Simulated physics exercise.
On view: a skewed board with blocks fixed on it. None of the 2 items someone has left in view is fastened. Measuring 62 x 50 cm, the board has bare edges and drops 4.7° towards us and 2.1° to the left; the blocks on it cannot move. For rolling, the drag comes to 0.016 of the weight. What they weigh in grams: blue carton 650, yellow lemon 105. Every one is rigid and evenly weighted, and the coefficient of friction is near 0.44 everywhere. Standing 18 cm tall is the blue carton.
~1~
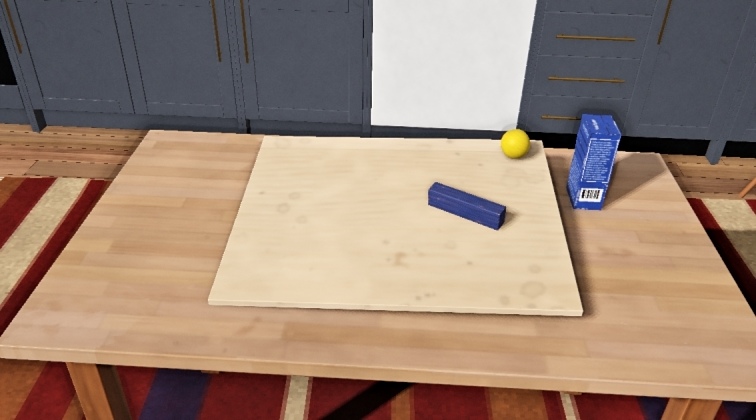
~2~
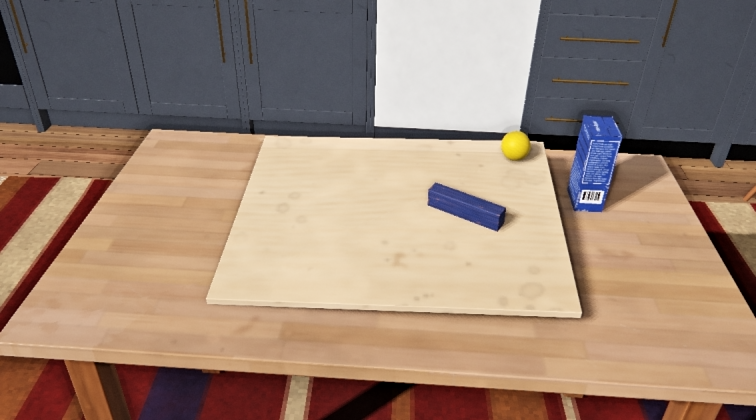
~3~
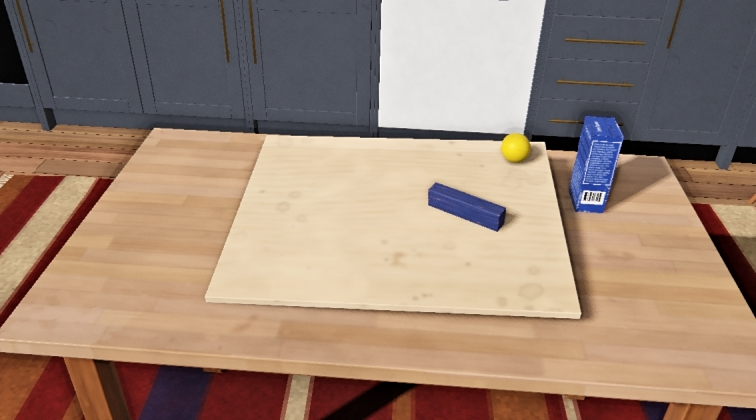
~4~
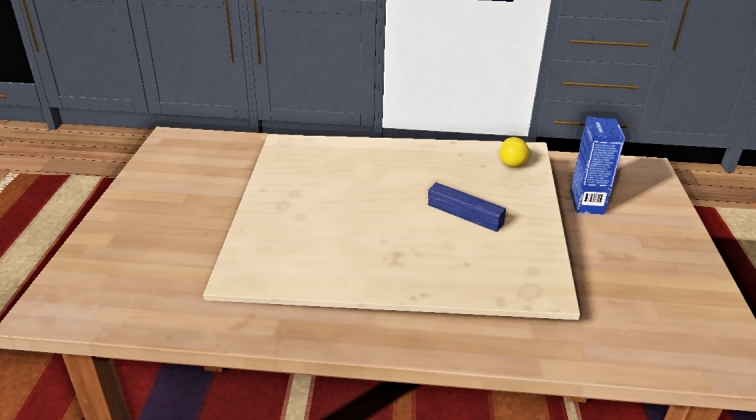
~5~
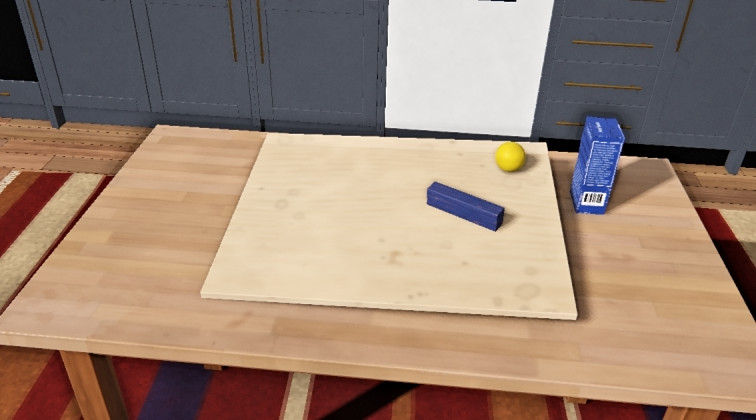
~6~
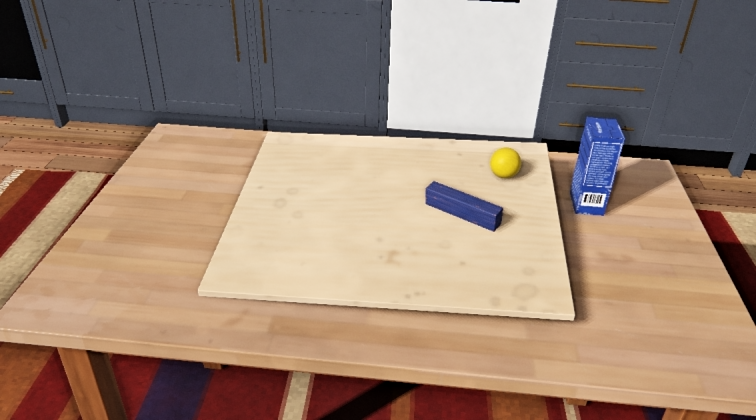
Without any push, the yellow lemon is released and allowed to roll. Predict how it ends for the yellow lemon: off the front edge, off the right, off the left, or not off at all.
It goes nowhere off the board.
Then, 0.10 s after the last picture, 34 cm of board to the near edge; yellow lemon near (500, 170).
Then, 0.20 s after the last picture, 31 cm of board to the near edge; yellow lemon near (493, 179).
Then, 0.30 s after the last picture, 28 cm of board to the near edge; yellow lemon near (485, 191).
At rest, 27 cm of board to the near edge; blue carton in place, give or take 8 cm. Seen from the same camera at the end, yellow lemon near (485, 193).
